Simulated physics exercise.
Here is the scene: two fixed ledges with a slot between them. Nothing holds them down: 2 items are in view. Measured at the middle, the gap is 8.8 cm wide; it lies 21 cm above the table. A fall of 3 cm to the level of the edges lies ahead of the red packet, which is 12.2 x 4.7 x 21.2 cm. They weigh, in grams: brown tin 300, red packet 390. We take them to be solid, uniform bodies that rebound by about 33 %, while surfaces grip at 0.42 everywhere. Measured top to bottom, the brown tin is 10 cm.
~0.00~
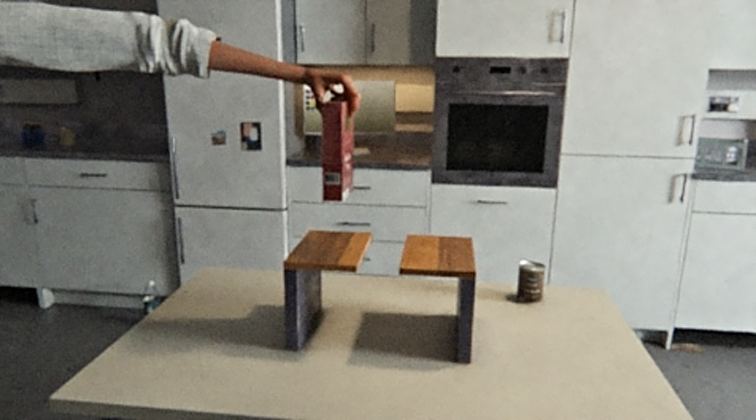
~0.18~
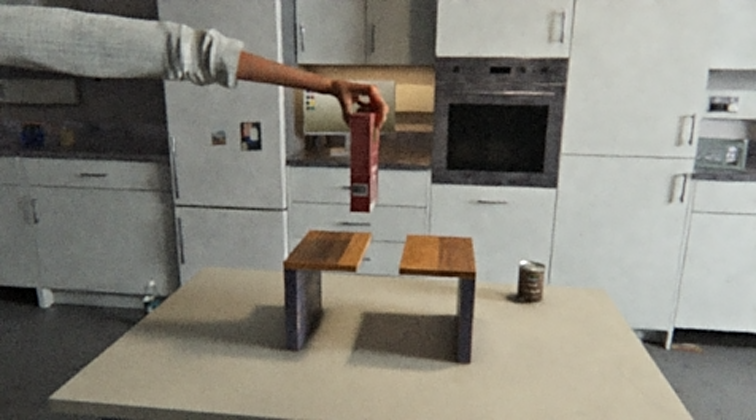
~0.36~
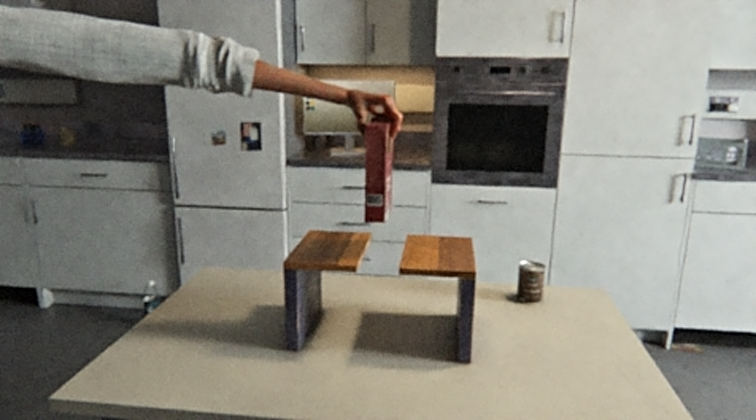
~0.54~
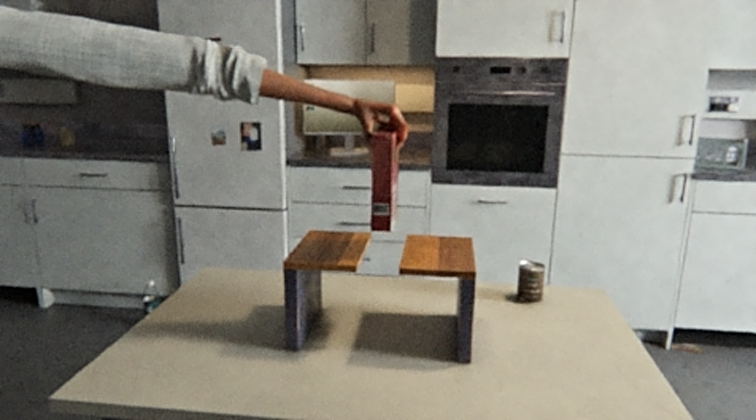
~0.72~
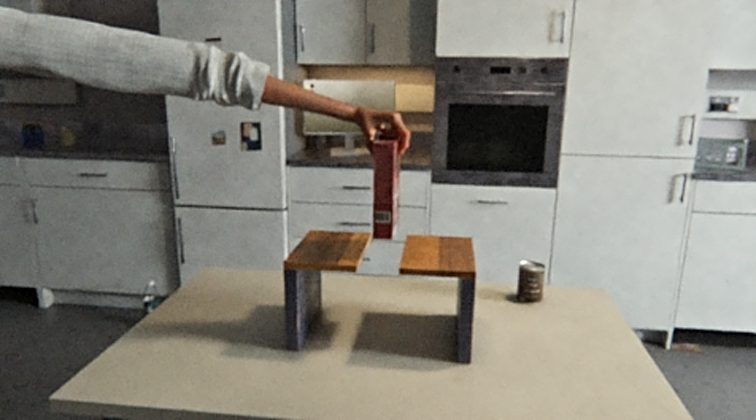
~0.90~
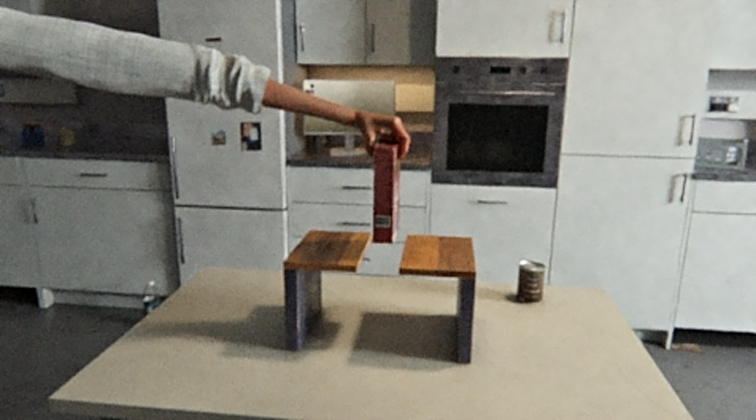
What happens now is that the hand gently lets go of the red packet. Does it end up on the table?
It makes it.
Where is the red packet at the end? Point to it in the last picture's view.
Roughly pixel (385, 291).
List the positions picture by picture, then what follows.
In the first frame, 14 cm still to go; red packet (338, 149); brown tin (531, 283).
In the second frame, 8 cm still to go; red packet (365, 160); brown tin (531, 283).
In the third frame, 5 cm still to go; red packet (379, 170); brown tin (531, 283).
In the fourth frame, 3 cm still to go; red packet (385, 179); brown tin (531, 283).
In the fifth frame, 1 cm still to go; red packet (387, 186); brown tin (531, 283).
The sixth frame shows held still over the gap; red packet (387, 191); brown tin (531, 283).
After 1.10 s, red packet slid 5 cm near (387, 212).
After 1.20 s, red packet slid 20 cm near (386, 274).
After 1.40 s, red packet slid 24 cm near (385, 291).
At rest (2.3 s), not toppled but over 4 cm from the start, red packet; brown tin in place, give or take 4 cm. Seen from the same camera at the end, red packet near (385, 291). The packet reaches the table.
